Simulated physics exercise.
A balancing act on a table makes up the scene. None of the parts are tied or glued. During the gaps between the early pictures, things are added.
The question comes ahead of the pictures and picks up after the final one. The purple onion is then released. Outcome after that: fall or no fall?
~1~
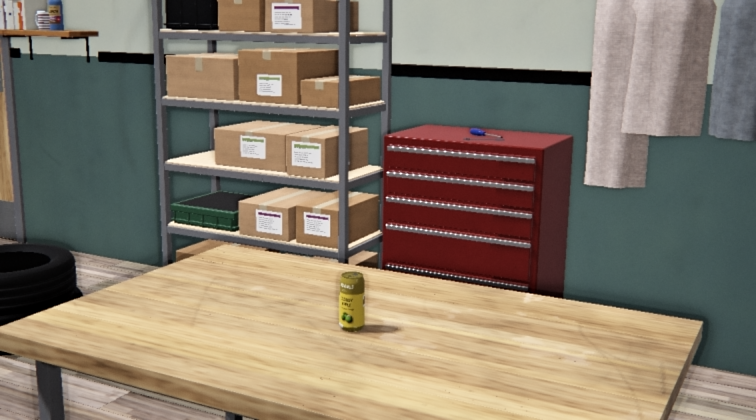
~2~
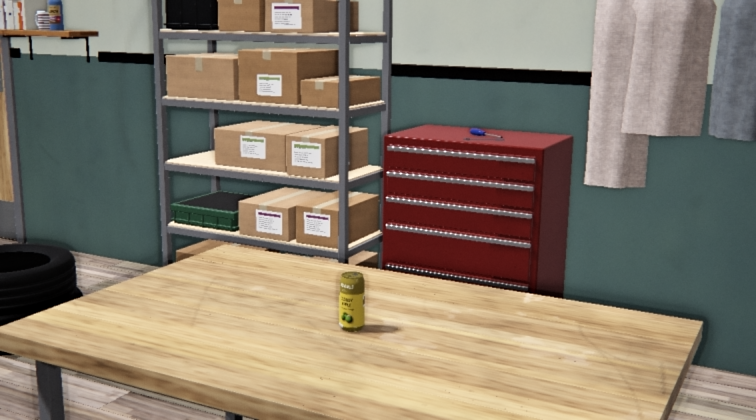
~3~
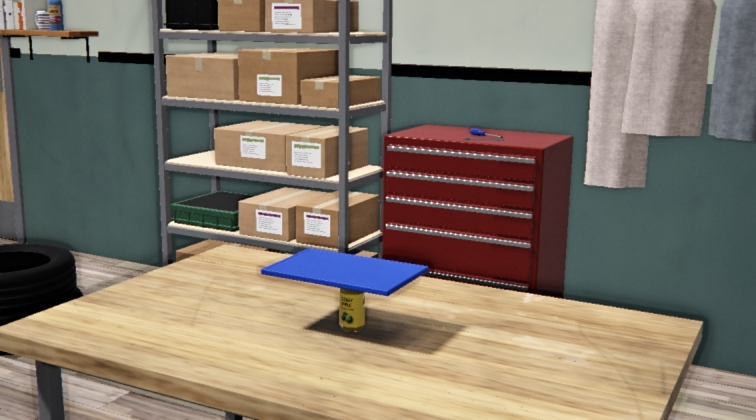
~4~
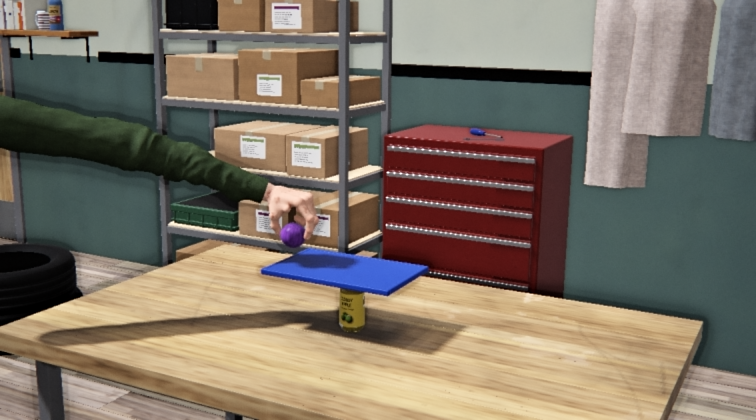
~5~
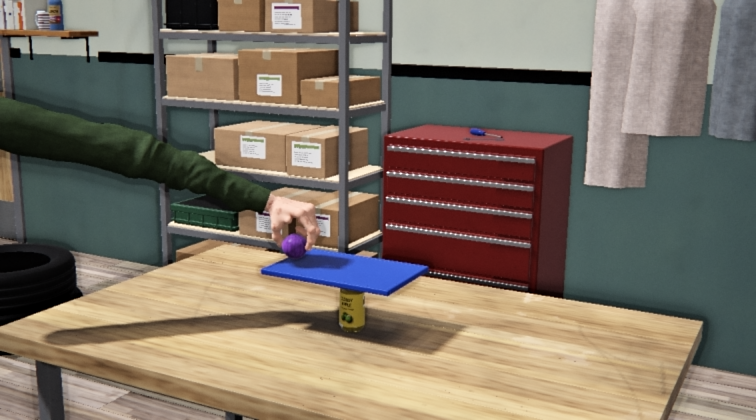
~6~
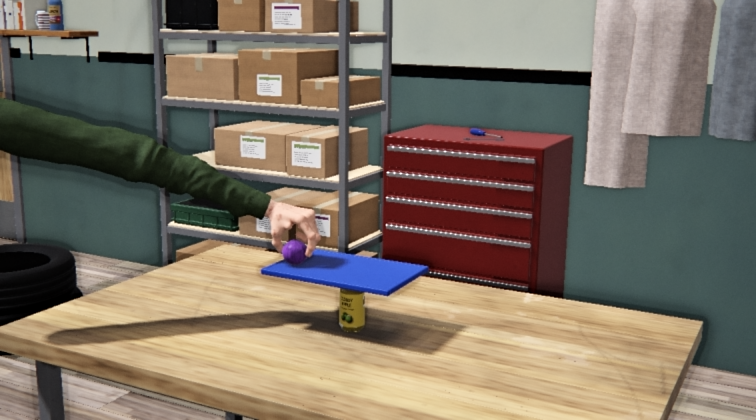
Fails to stand.
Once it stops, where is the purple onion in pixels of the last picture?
In the final view it sits at roughly (235, 304).
Then, 0.40 s on from there, purple onion now fallen; blue lid turned 51° from how it was put.
Then, 0.70 s on from there, blue lid now fallen.
In the end, fallen, blue lid and purple onion; yellow can unmoved. At the end, from the last picture's camera, purple onion near (235, 305). The stack loses its balance.
